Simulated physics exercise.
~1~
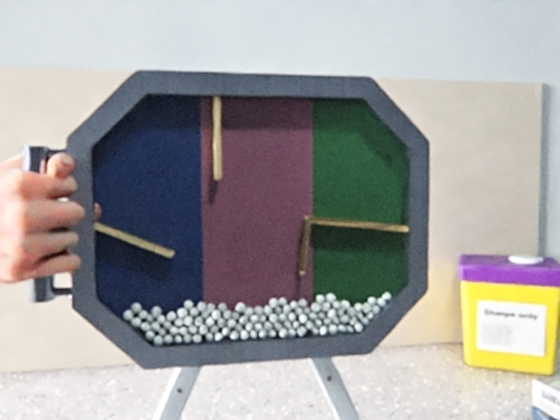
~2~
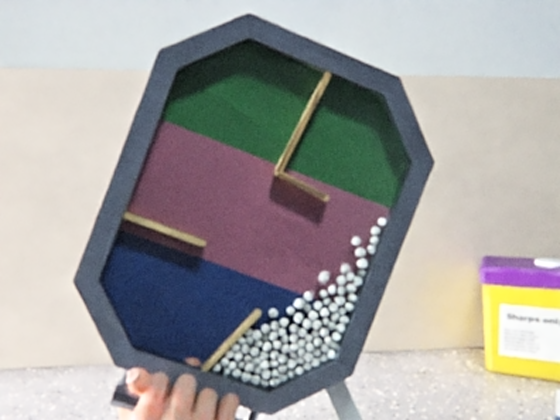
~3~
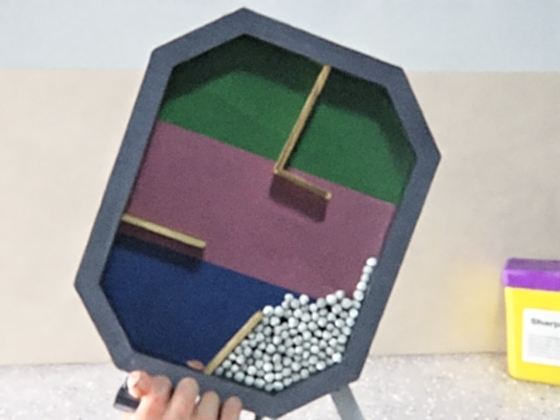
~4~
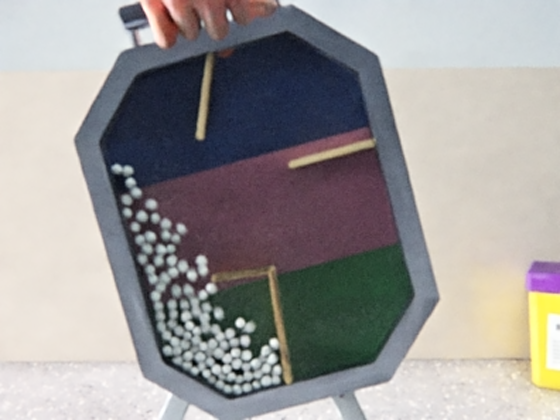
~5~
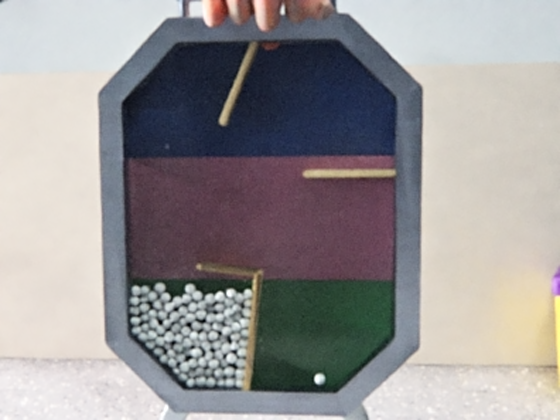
The footage shows a hand tilting an eight-sided, clear-fronted box anticlockwise, so white beads gather mainly over its blue strip, then swinging it clockwise past level until it stands on end, with nearly all the beads heaped left of a divider in the green section and one lying to the right.
